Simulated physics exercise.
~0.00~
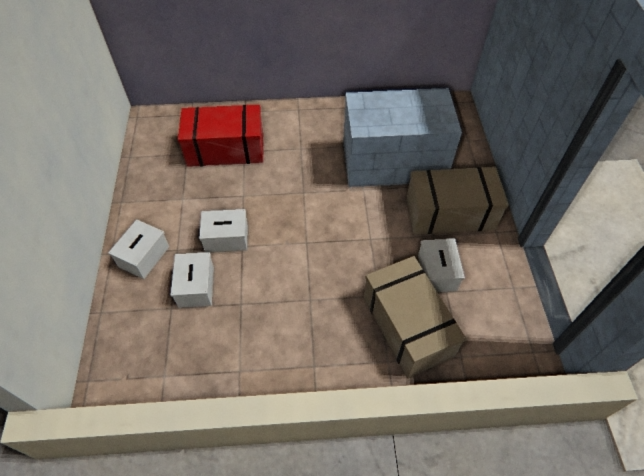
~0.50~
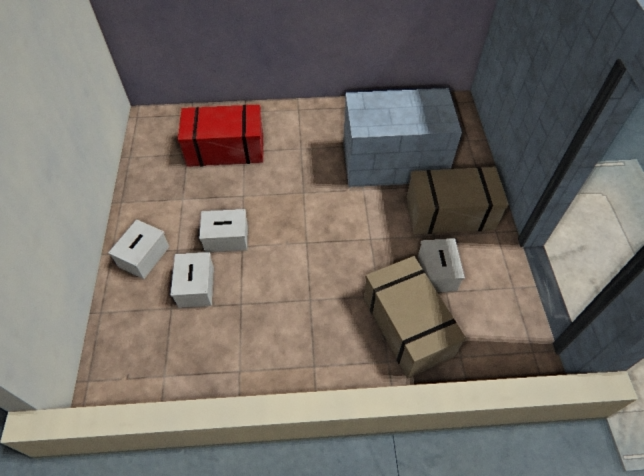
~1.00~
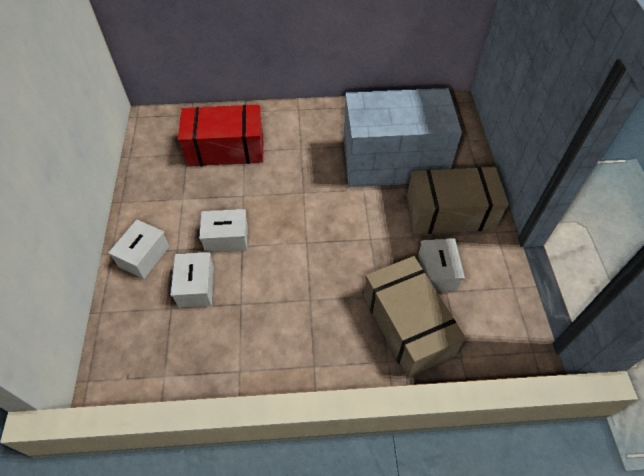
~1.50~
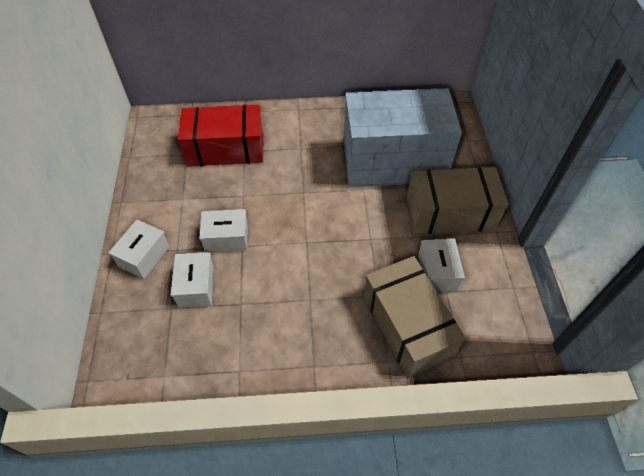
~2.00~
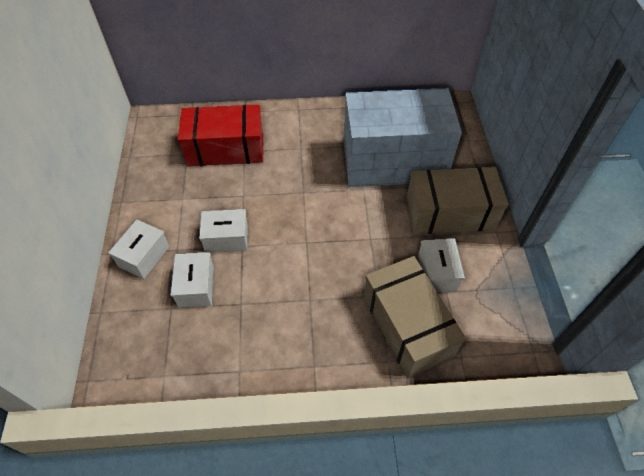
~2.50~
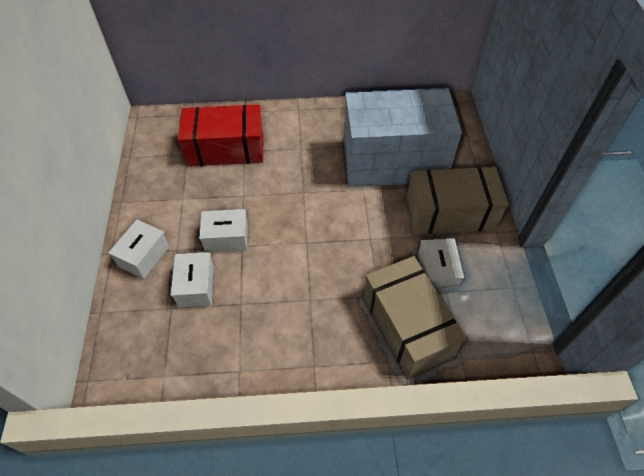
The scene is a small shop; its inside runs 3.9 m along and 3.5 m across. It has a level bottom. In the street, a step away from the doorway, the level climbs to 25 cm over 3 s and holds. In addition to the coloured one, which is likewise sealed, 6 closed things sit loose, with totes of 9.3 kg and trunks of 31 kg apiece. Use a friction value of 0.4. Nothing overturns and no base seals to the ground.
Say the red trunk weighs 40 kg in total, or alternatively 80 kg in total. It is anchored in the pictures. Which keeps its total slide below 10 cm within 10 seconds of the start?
I reckon the answer is the heavier of the two.
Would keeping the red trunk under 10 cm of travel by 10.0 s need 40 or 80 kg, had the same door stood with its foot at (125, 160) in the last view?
With that change, the big one is needed.
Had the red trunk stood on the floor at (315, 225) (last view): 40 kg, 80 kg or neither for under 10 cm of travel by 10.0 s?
Both loads work.
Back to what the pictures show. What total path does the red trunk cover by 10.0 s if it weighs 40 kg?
Some 80 cm in all.
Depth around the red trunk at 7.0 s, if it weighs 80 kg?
Around 5 cm.
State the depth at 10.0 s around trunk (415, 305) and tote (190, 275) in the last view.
Roughly 16 and 15 cm.
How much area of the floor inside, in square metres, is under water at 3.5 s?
Some 3.0 m2 of it.
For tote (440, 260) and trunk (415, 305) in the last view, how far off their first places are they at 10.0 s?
In turn: 200 cm, 250 cm.
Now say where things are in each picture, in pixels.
In the first picture, the red trunk at (220, 122) rests on the ground; 0.0 m2 under water; 0 of 7 have shifted.
In the second picture, the red trunk at (220, 122) rests on the ground; 0.0 m2 under water; 0 of 7 have shifted.
In the third picture, the red trunk at (220, 122) rests on the ground; 0.0 m2 under water; 0 of 7 have shifted.
In the fourth picture, the red trunk at (220, 122), on the bottom; water covers 0.0 m2; 0 of 7 have shifted.
In the fifth picture, the red trunk at (220, 122), on the bottom; water covers 0.3 m2; 0 of 7 have shifted.
In the sixth picture, the red trunk at (220, 122) rests on the ground; water covers 1.0 m2; 0 of 7 have shifted.
After 3.5 s the red trunk would be 0 cm from its start with 40 kg and 0 cm from its start with 80 kg; 0 cm of water round it then.
After 4.5 s the red trunk would be 0 cm from its start with 40 kg and 0 cm from its start with 80 kg; 1 cm of water round it then.
After 7.0 s the red trunk would be 0 cm from its start with 40 kg and 0 cm from its start with 80 kg; 5 cm of water round it then.
After 10.0 s the red trunk would be 73 cm from its start with 40 kg and 0 cm from its start with 80 kg; 12 cm of water round it then.
